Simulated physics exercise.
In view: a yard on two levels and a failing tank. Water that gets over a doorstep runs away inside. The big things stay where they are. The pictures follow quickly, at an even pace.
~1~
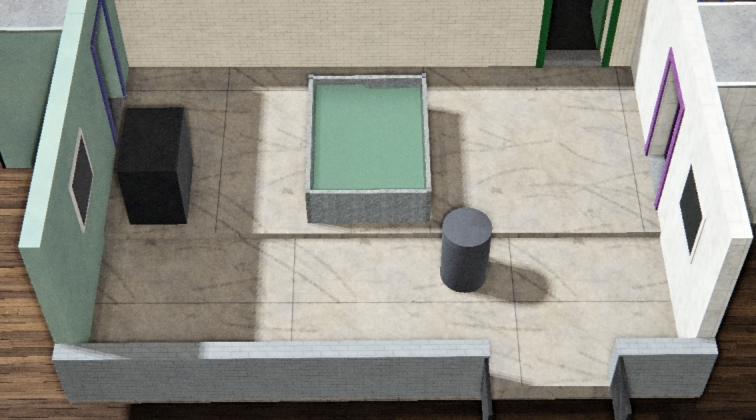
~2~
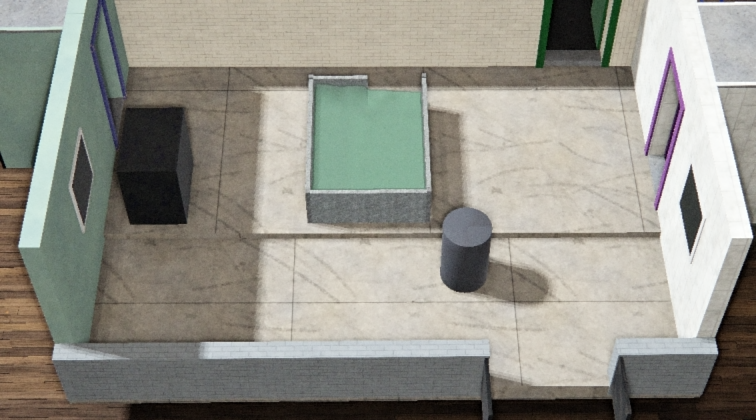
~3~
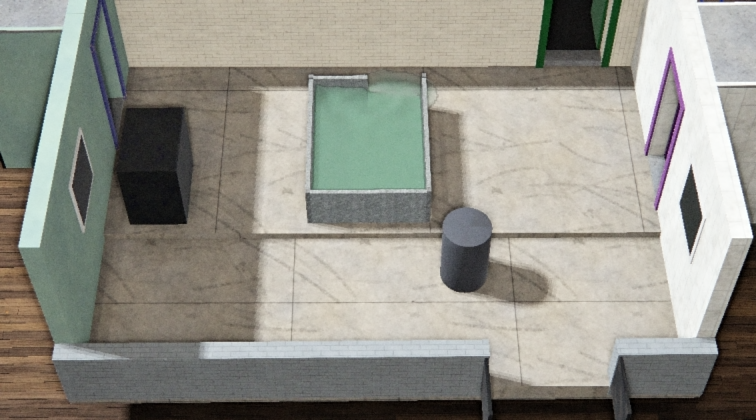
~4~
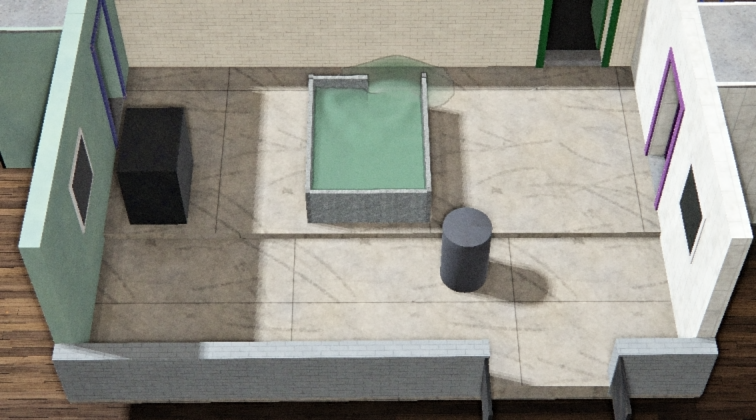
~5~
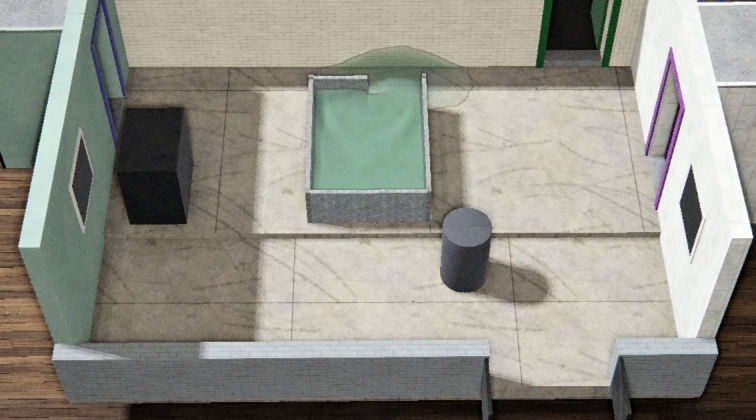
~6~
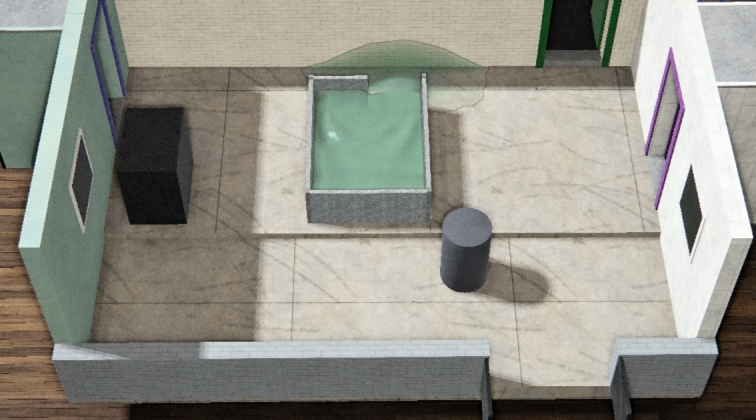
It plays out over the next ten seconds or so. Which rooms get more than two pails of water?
One by one: The blue door takes more than that; the purple door takes more than that; the green door stays under that.
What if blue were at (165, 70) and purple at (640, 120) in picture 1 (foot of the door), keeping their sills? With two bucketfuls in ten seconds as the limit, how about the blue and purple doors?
In short: Blue passes that mark; purple takes more.
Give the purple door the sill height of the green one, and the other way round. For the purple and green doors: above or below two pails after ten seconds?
My reading: Purple takes less, green takes more.
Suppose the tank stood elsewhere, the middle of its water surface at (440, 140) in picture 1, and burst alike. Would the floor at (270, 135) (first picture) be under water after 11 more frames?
Verdict: Under water.
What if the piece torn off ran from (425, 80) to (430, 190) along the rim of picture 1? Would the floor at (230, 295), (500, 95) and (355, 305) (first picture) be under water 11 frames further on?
As listed: Not flooded, flooded, free of water.
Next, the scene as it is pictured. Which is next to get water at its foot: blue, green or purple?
First comes the green one.
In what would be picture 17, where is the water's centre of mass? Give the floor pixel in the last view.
Near (393, 133).
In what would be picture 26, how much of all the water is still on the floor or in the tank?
I make it 98 per cent.
A moment on, water covers 10 % of the floor; the blue door not reached, the purple door not reached, the green door wet at the sill, nothing in.
Next, water covers 25 % of the floor; the blue door not reached, the purple door not reached, the green door wet at the sill, nothing in.
Then, water covers 40 % of the floor; the blue door over two buckets in, the purple door under two buckets in, the green door wet at the sill, nothing in.
Later, water covers 60 % of the floor; the blue door over two buckets in, the purple door over two buckets in, the green door under two buckets in.
In the end, water covers 85 % of the floor; the blue door over two buckets in, the purple door over two buckets in, the green door under two buckets in.
